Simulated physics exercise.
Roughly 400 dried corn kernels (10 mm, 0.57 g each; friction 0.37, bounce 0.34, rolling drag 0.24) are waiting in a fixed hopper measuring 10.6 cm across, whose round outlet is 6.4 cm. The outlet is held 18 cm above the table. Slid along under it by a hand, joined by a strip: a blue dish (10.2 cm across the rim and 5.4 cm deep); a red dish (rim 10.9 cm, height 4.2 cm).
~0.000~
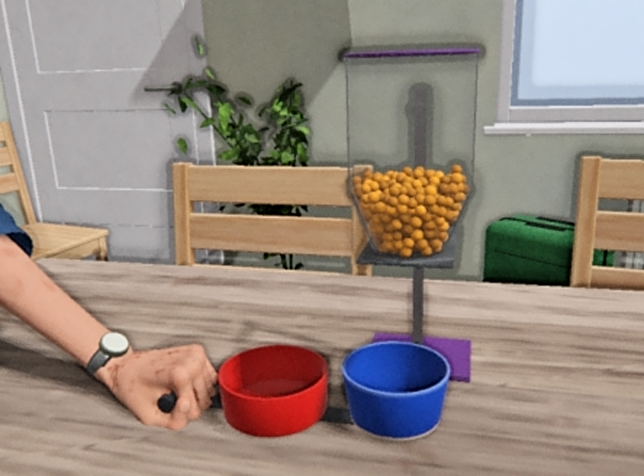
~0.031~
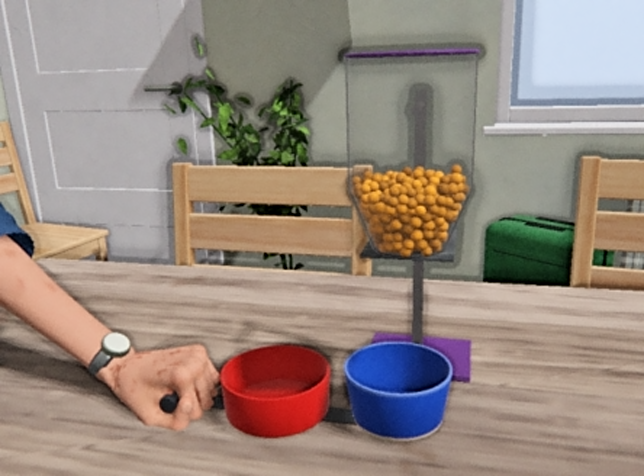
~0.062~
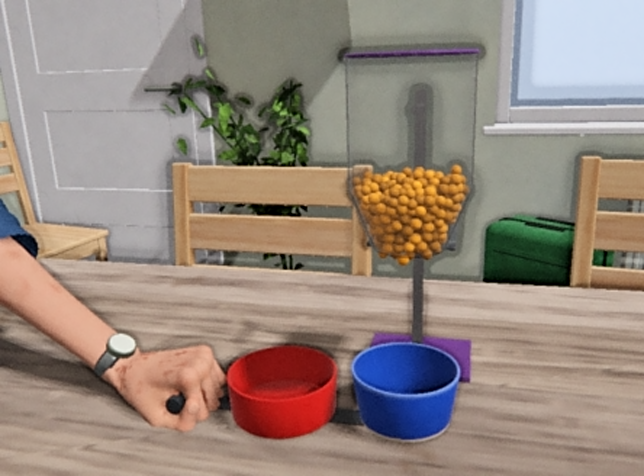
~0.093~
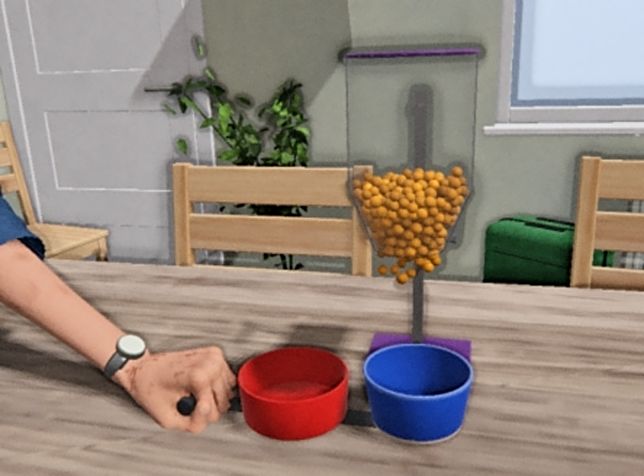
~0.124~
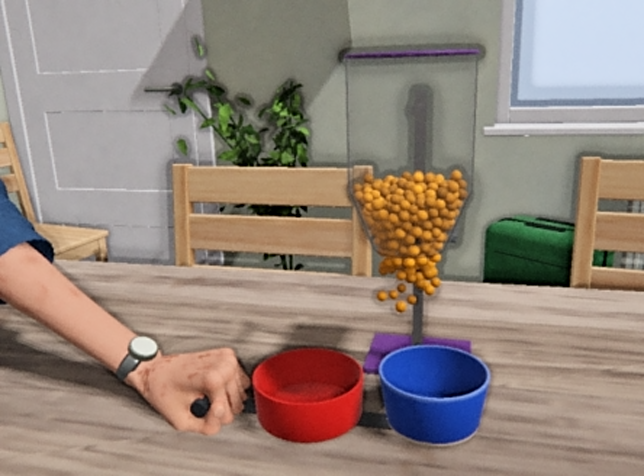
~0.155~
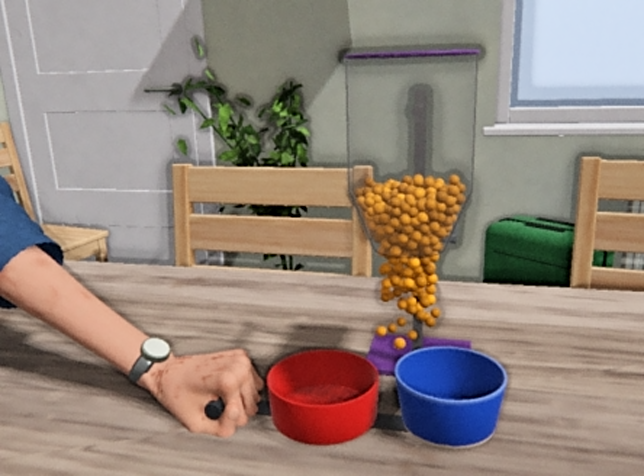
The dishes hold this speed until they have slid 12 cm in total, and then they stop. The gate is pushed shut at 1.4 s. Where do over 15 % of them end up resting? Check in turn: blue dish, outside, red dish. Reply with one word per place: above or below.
Blue dish: Below, outside: Below, red dish: Above.
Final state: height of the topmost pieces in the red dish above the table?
It reaches about 5.5 cm above the table.
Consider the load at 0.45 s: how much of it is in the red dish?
80 %.
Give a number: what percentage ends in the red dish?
About 95 percent.
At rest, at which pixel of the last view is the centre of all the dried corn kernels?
Around (398, 401).
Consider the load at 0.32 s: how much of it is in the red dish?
Amount so far: Close to 40 per cent.
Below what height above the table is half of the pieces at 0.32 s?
About 10 cm.
After 0.32 s, hopper 20 %, outside 5 %, red dish 40 %, in the air 35 %; middle of all pieces on or above the table near (411, 328).
After 0.45 s, outside 5 %, red dish 80 %, in the air 15 %; middle of all pieces on or above the table near (405, 389).
After 0.57 s, outside 5 %, red dish 90 %; middle of all pieces on or above the table near (403, 401).
Then, at 0.69 s, outside 5 %, red dish 90 %; middle of all pieces on or above the table near (402, 401).
In the end, at 2.0 s, hopper 0 %, outside 5 %, red dish 95 %, blue dish 0 %.
